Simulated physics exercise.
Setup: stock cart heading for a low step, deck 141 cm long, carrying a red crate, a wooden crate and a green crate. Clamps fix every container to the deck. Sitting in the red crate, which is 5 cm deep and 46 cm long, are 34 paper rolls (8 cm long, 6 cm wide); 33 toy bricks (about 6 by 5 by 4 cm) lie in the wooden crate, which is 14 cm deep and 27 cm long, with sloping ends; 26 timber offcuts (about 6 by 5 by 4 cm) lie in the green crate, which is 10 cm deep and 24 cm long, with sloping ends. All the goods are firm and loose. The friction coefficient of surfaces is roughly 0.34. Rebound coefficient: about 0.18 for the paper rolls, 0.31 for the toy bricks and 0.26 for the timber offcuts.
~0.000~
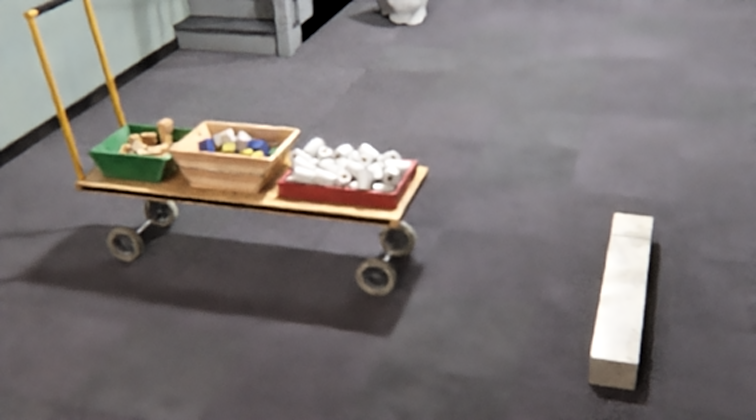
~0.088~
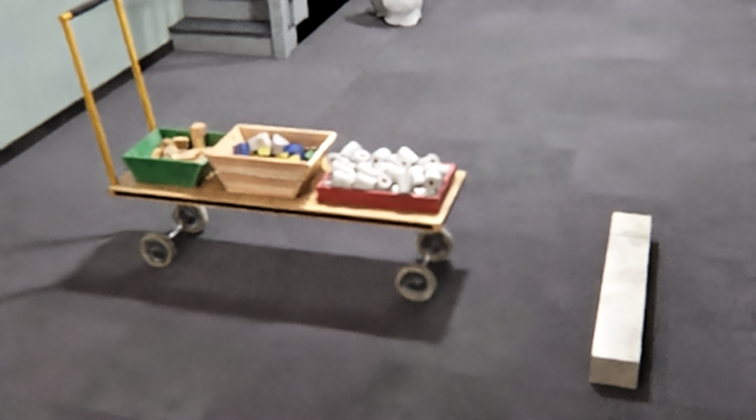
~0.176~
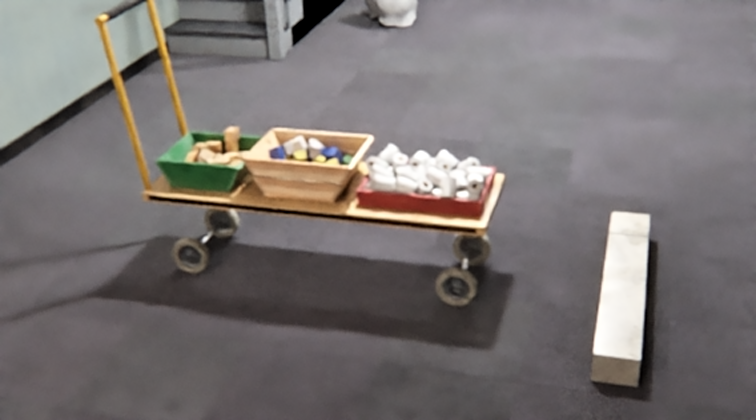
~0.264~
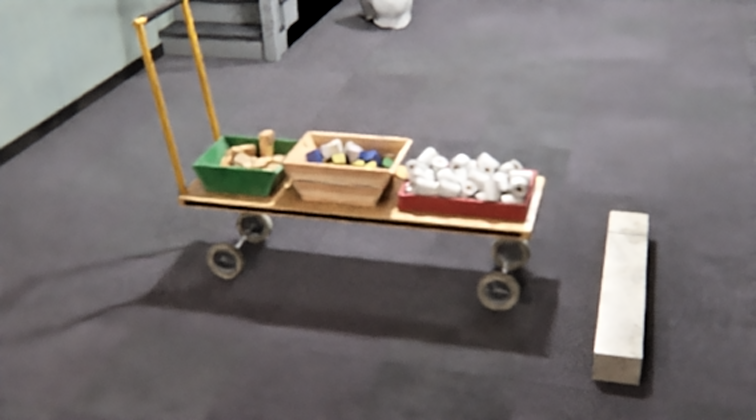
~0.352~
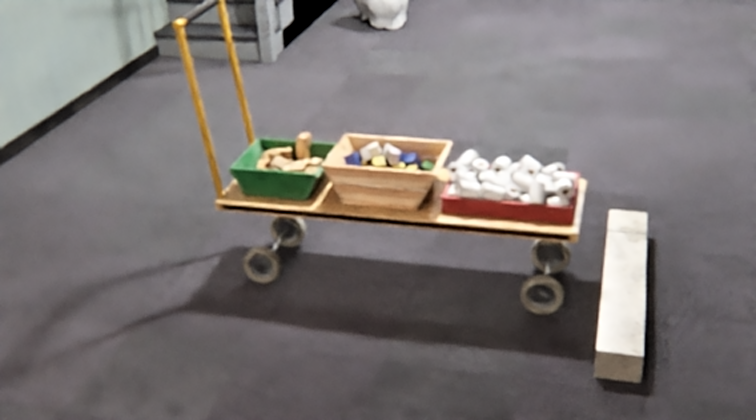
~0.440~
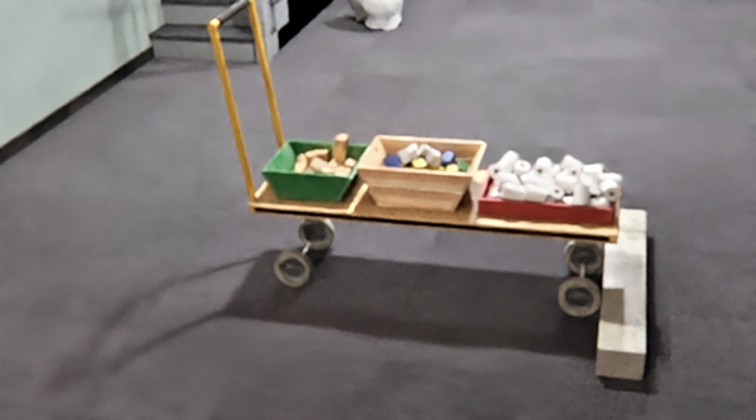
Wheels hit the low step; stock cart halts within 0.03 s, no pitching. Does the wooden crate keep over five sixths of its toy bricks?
Yes, it loses under a sixth.
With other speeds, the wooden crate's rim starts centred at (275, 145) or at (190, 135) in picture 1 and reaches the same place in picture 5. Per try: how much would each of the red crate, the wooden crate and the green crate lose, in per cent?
Try by try, the red crate would lose 20 then 30 per cent, the wooden crate 0 then 0 per cent, and the green crate 0 then 0 per cent.
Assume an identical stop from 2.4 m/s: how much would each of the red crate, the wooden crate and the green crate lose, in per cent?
Red crate 30 %, wooden crate 0 %, green crate 0 %.
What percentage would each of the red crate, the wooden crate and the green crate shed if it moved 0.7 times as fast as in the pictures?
Red crate 20, wooden crate 0, green crate 0 per cent.
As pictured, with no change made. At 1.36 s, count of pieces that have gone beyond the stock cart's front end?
I'd estimate close to 8 pieces.
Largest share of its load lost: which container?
The red crate is the one.
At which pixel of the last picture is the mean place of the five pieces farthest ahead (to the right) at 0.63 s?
(677, 211).
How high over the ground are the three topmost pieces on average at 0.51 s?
On average they sit about 56 cm high.
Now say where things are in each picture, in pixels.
In the first picture (places track the rim corner closest to us here; the camera moves round a little), wooden crate (269, 159); red crate (393, 194); 80 cm to go; all still inside.
In the second picture, wooden crate (308, 163); red crate (435, 198); 63 cm to go.
In the third picture, wooden crate (348, 167); red crate (479, 201); 47 cm to go.
In the fourth picture, wooden crate (390, 170); red crate (523, 205); 30 cm to go.
In the fifth picture, wooden crate (434, 173); red crate (570, 207); 14 cm to go.
In the sixth picture, wooden crate (471, 175); red crate (609, 208); stopping; all still inside.
After 0.51 s, the red crate is down by 4 of 34, the wooden crate has all 33 and the green crate has all 26.
After 0.63 s, the red crate is down by 11 of 34, the wooden crate has all 33 and the green crate has all 26.
After 0.86 s, the red crate is down by 12 of 34, the wooden crate is down by 1 of 33 and the green crate has all 26.
Final count (at 1.36 s), the red crate is down by 12 of 34, the wooden crate is down by 1 of 33 and the green crate has all 26. Asked share, 1 of 33, 3 per cent.
